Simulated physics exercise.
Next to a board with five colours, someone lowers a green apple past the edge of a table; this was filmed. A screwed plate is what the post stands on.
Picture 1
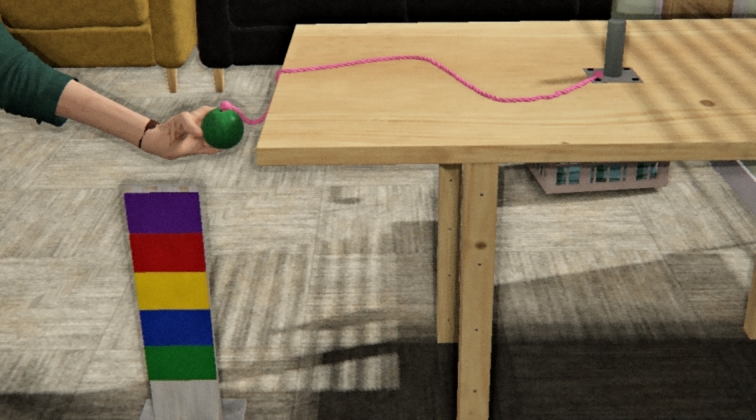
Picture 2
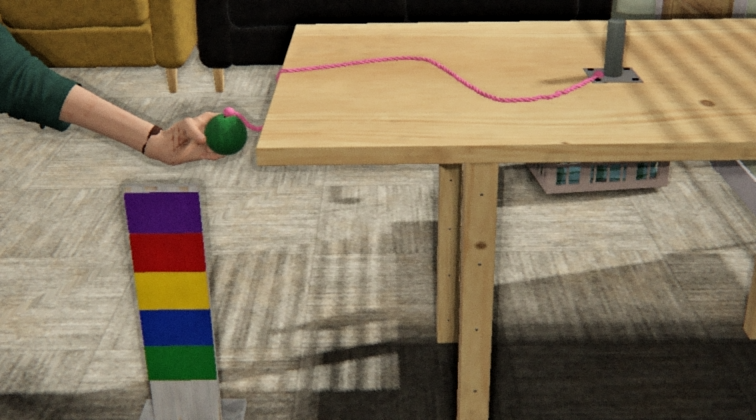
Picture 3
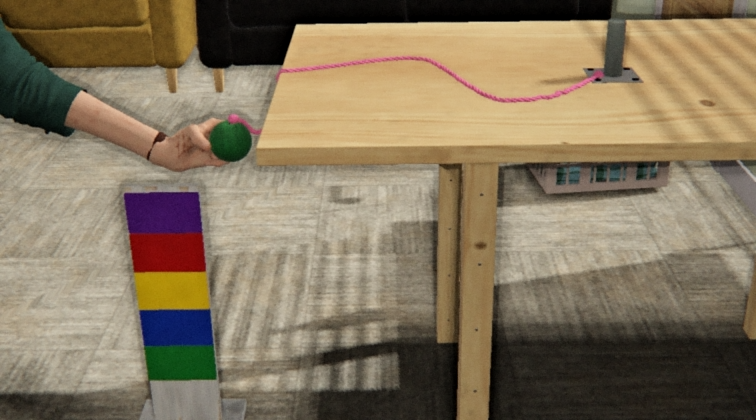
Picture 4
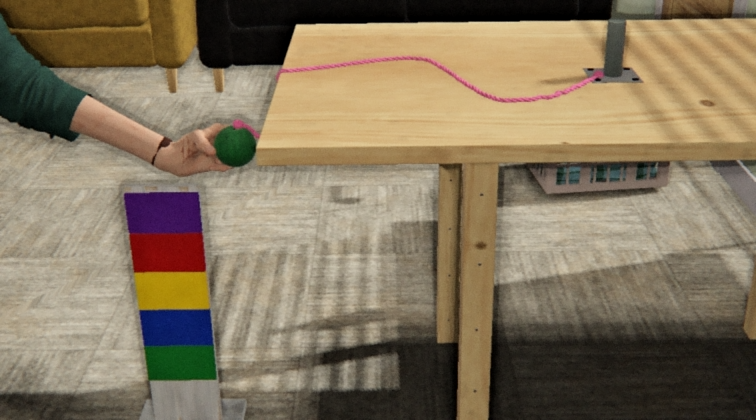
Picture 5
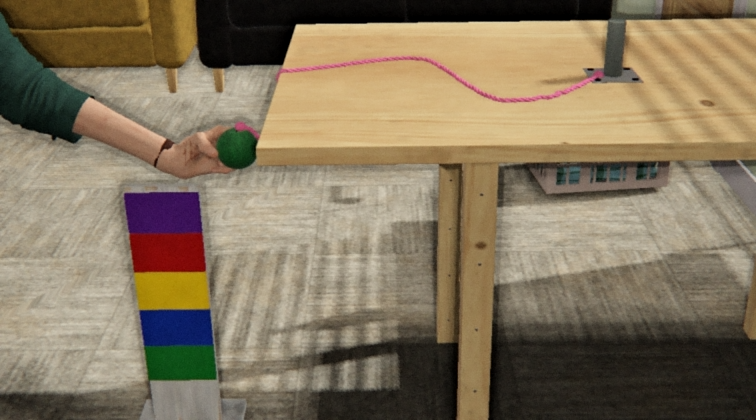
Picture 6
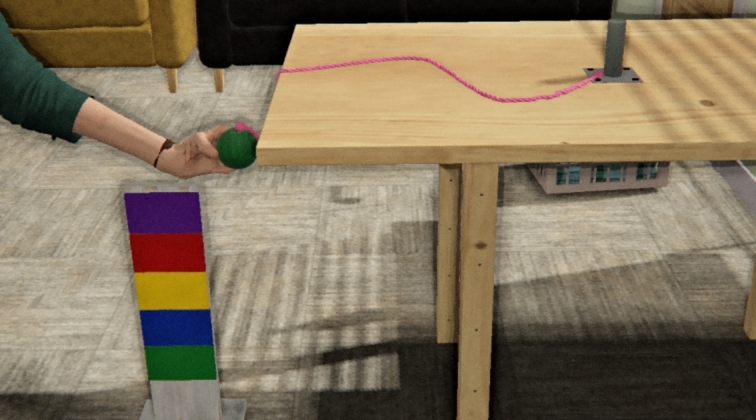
A hand on an arm in a dark green sleeve holds a green apple beside the left end of a pale wooden table, seen from slightly above in a carpeted room. A pink cord winds across the tabletop to a grey post on a screwed plate, and a board striped purple, red, yellow, blue and green stands below. The hand lowers the apple slightly rightward, then stays nearly still, while the camera remains fixed.
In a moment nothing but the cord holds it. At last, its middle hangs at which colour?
At blue.
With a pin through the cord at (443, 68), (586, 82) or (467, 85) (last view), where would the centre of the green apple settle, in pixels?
About (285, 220), (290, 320) and (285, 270).
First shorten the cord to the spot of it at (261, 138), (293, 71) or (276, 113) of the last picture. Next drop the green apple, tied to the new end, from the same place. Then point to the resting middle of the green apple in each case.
Approximate pixels, cut by cut: (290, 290); (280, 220); (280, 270).
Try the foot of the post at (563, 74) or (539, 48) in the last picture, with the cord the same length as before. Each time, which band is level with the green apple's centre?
Going case by case, it's green and then green.
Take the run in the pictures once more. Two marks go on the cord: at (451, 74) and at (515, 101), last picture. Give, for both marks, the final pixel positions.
First near (351, 83), second near (463, 79).
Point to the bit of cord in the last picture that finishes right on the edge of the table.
Around (410, 59).
Early on, apple near (272, 299); level with yellow.
Midway, apple near (305, 323); level with blue.
Finally, apple near (291, 330); level with blue. Its centre hangs level with the blue band.
